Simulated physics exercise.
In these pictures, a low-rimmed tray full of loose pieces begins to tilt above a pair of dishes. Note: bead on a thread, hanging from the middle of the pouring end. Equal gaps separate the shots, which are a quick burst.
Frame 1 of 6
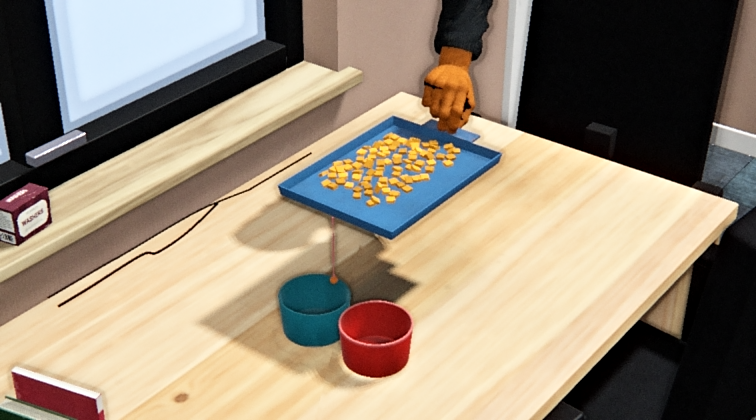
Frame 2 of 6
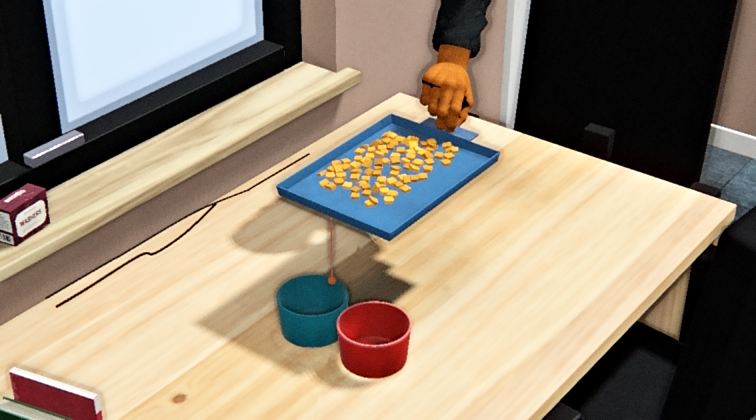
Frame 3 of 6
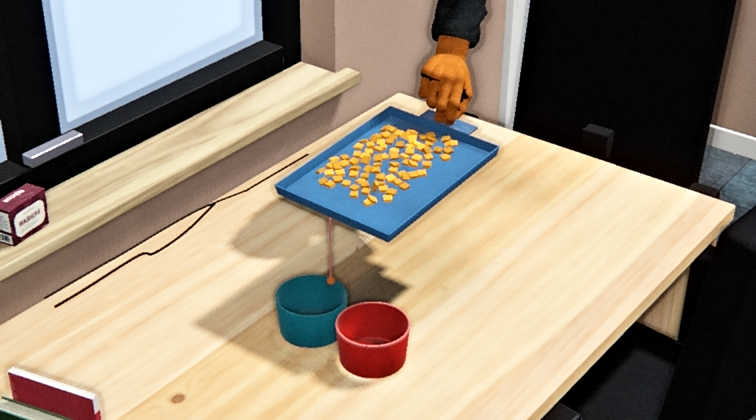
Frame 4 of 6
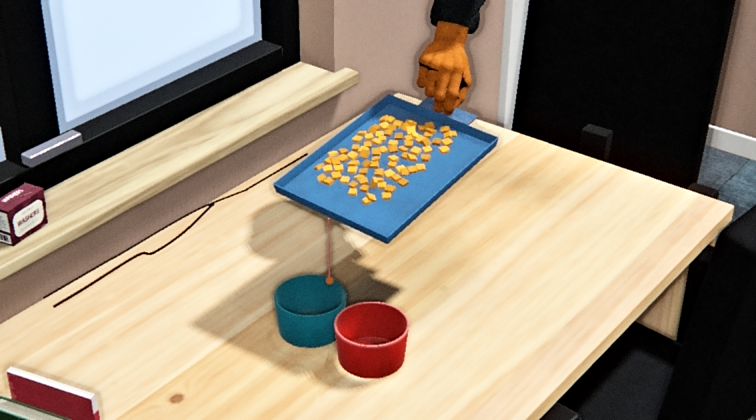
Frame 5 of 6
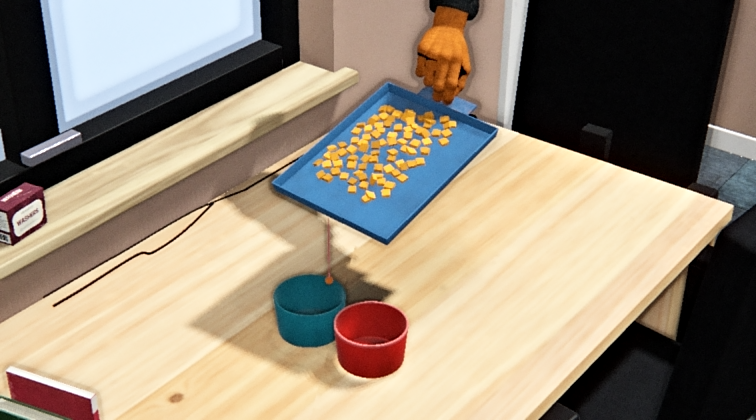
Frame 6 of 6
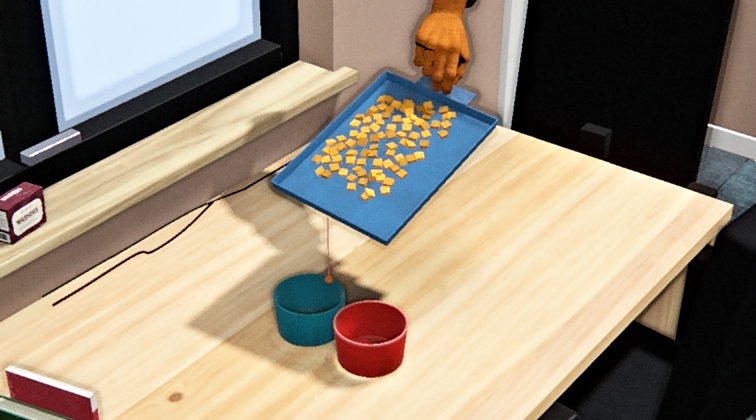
A gloved hand gradually tilts a blue tray of small crackers above two dishes.
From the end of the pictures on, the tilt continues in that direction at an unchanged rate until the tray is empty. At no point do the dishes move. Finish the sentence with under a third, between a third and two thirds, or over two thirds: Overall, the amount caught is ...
Overall, the amount caught is over two thirds.
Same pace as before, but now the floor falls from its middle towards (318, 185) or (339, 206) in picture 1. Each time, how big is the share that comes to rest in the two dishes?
I'd put it at some 10 % and then some 50 %.
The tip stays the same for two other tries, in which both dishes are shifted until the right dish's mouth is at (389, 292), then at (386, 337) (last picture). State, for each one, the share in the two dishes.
20 %, then 70 %.
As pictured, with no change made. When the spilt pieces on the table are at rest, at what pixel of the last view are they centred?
(326, 368), roughly.
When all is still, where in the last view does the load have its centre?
Near (364, 349).
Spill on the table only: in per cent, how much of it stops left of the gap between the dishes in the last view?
About 50 percent of the spill.
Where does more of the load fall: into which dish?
The one on the right.
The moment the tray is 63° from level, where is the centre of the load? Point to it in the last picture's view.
Look around (360, 214) in the last picture.
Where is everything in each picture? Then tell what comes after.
The first frame shows corners of the pouring end (281, 185) and (391, 230), level; middle of the load (387, 162), small crackers; left dish (292, 325); right dish (353, 355); bead on its thread (334, 280).
The second frame shows corners of the pouring end (279, 185) and (390, 231), level; middle of the load (385, 161).
The third frame shows corners of the pouring end (277, 185) and (388, 233), tipped barely, lowest at the right corner; middle of the load (384, 157).
The fourth frame shows corners of the pouring end (276, 183) and (387, 235), tipped a little, lowest at the right corner; middle of the load (383, 150).
The fifth frame shows corners of the pouring end (275, 182) and (386, 237), tipped a little, lowest at the right corner; middle of the load (382, 143).
The sixth frame shows corners of the pouring end (274, 181) and (386, 238), tipped clearly, lowest at the right corner; middle of the load (381, 136); left dish (287, 325); right dish (348, 355).
Just after the last frame, tray tipped steeply; almost all on the tray; about a tenth in the air.
A moment on, tray tipped past a quarter turn; roughly two thirds on the tray; roughly a quarter in the right dish; just a few in the left dish; about a tenth outside both; about a tenth in the air.
Further on, tray tipped past a quarter turn; roughly two thirds in the right dish; about a tenth in the left dish; roughly a quarter outside both.
When it is over, tray tipped past a quarter turn; roughly two thirds in the right dish; about a tenth in the left dish; roughly a quarter outside both.
